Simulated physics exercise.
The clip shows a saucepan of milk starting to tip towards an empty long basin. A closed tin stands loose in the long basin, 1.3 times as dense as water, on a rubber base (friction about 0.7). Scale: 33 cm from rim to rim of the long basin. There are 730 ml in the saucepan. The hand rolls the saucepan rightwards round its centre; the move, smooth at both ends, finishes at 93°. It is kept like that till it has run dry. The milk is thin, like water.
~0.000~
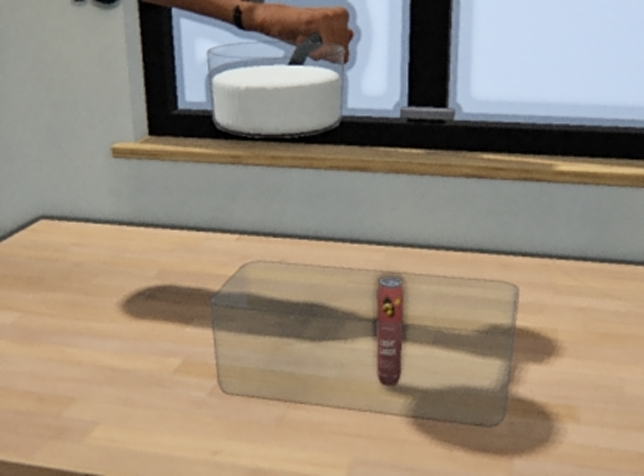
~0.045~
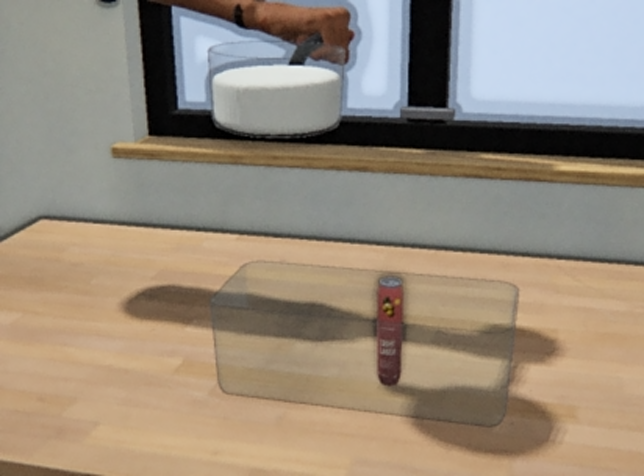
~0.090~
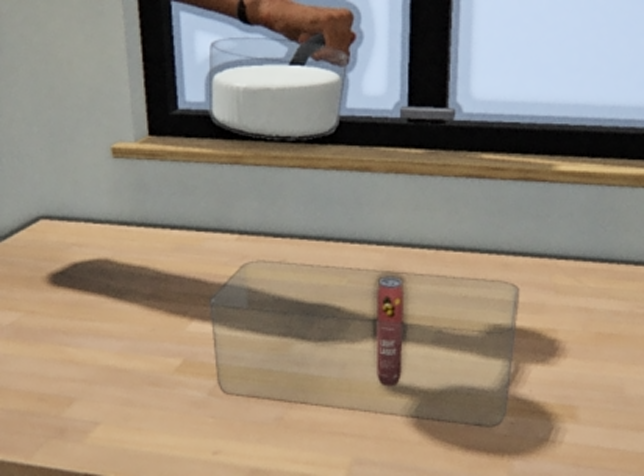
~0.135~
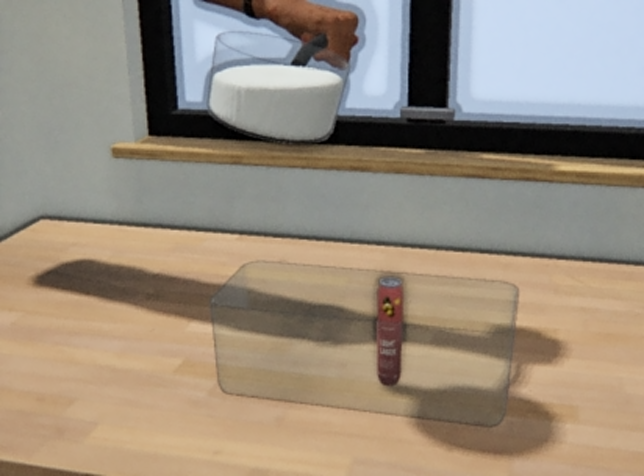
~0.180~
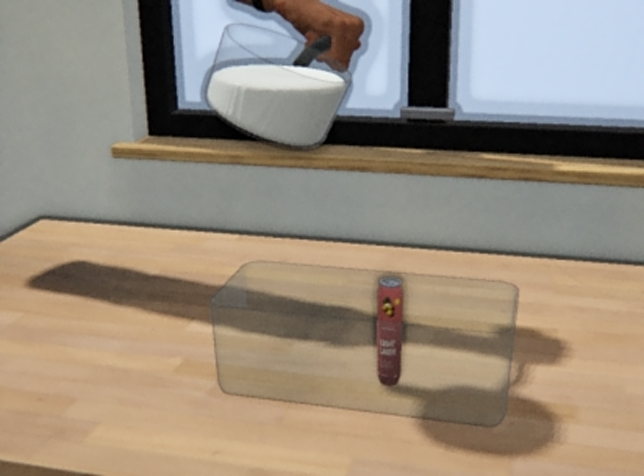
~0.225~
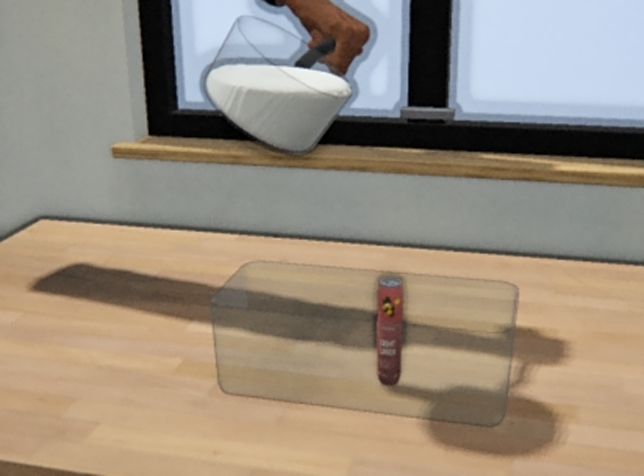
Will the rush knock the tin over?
The tin remains upright.
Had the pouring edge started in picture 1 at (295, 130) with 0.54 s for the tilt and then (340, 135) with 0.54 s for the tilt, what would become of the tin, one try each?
First it stays up; then it falls.
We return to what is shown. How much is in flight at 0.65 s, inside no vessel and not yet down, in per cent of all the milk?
Some 22 per cent.
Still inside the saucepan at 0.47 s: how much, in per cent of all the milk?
About 40 per cent.
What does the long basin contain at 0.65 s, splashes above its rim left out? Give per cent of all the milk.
Some 64 per cent.
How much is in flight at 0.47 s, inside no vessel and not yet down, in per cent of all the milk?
Near 56 in a hundred.
By 0.47 s the tilt is 89° and 41 per cent is still to pour; the tin stands where it began.
By 0.65 s the tilt is 93° and 15 per cent is still to pour; the tin stands where it began.
By 0.84 s the tilt is 93° and 5 per cent is still to pour; the tin stands where it began.
By 1.04 s the tilt is 93° and 2 per cent is still to pour; the tin stands where it began.
At rest the tin stands where it began.
